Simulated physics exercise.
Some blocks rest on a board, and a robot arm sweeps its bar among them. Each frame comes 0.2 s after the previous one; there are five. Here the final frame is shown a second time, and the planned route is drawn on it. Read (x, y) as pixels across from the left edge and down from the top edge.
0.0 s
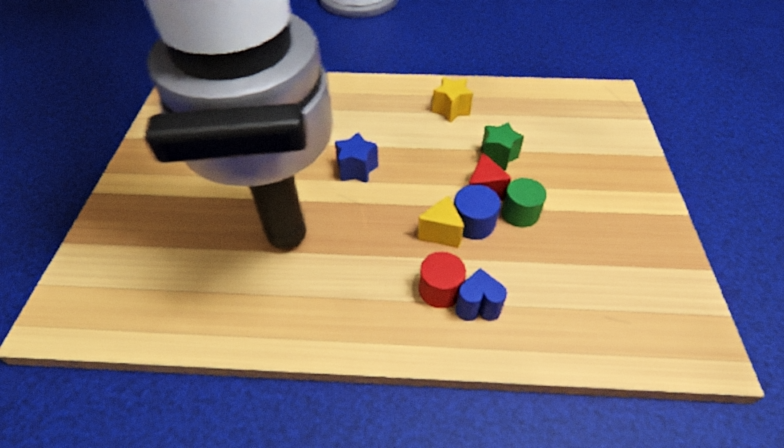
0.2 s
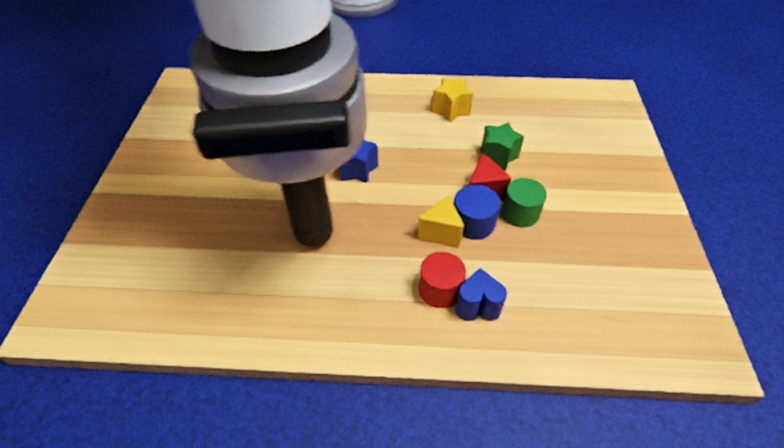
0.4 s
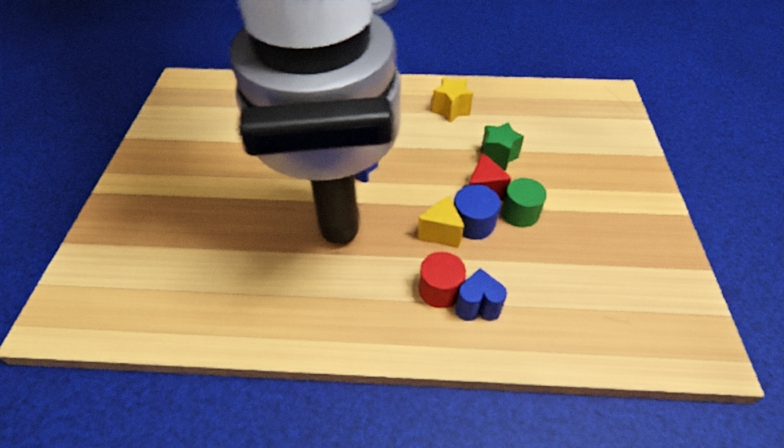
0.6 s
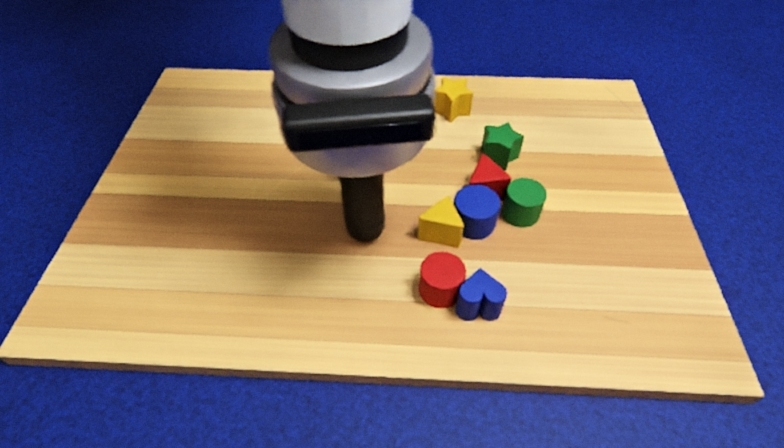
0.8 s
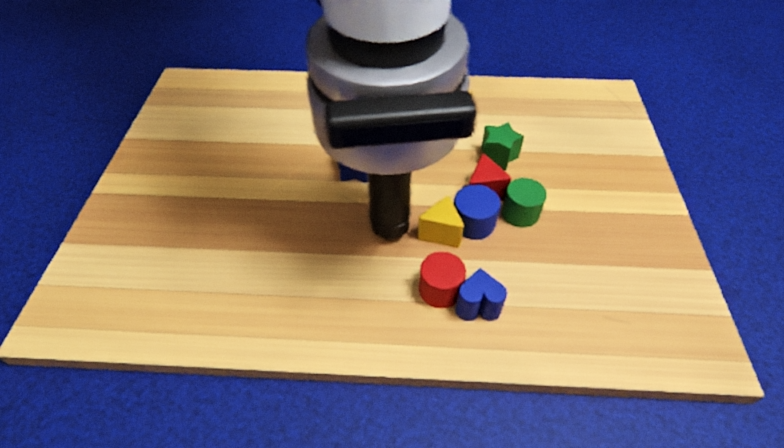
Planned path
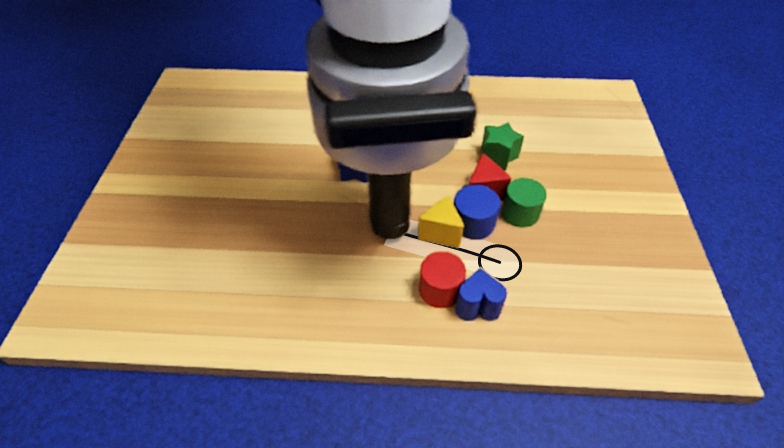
A robot arm with a black bar slid steadily to the right across a wooden board, passing in front of a blue star and nearing a yellow triangle, while the colorful blocks stayed still.
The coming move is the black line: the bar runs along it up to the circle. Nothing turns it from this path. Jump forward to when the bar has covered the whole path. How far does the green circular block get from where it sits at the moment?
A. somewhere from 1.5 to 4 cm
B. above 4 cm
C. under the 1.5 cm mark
C
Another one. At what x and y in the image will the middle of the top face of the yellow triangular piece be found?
It ends at (542, 238).
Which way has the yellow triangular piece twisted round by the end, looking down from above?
Its spin: Anticlockwise.
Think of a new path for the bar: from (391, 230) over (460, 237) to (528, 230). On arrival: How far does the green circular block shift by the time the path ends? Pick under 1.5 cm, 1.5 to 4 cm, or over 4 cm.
More than 4 cm.
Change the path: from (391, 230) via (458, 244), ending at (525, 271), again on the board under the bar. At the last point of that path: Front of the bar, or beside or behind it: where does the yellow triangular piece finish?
Most likely the yellow triangular piece stays ahead.
Drawn move, in a line from (391, 230) to (500, 262).
On the path given first. One third of the way, bar at (427, 235); yellow triangular piece at (464, 220), turned 35° anticlockwise; blue circular block at (486, 198).
Two thirds of the way, bar at (464, 245); yellow triangular piece at (503, 230), turned 55° anticlockwise; blue circular block at (488, 198).
At the end, bar at (502, 257); yellow triangular piece at (542, 238), turned 65° anticlockwise; blue circular block at (488, 198); green circular block still.
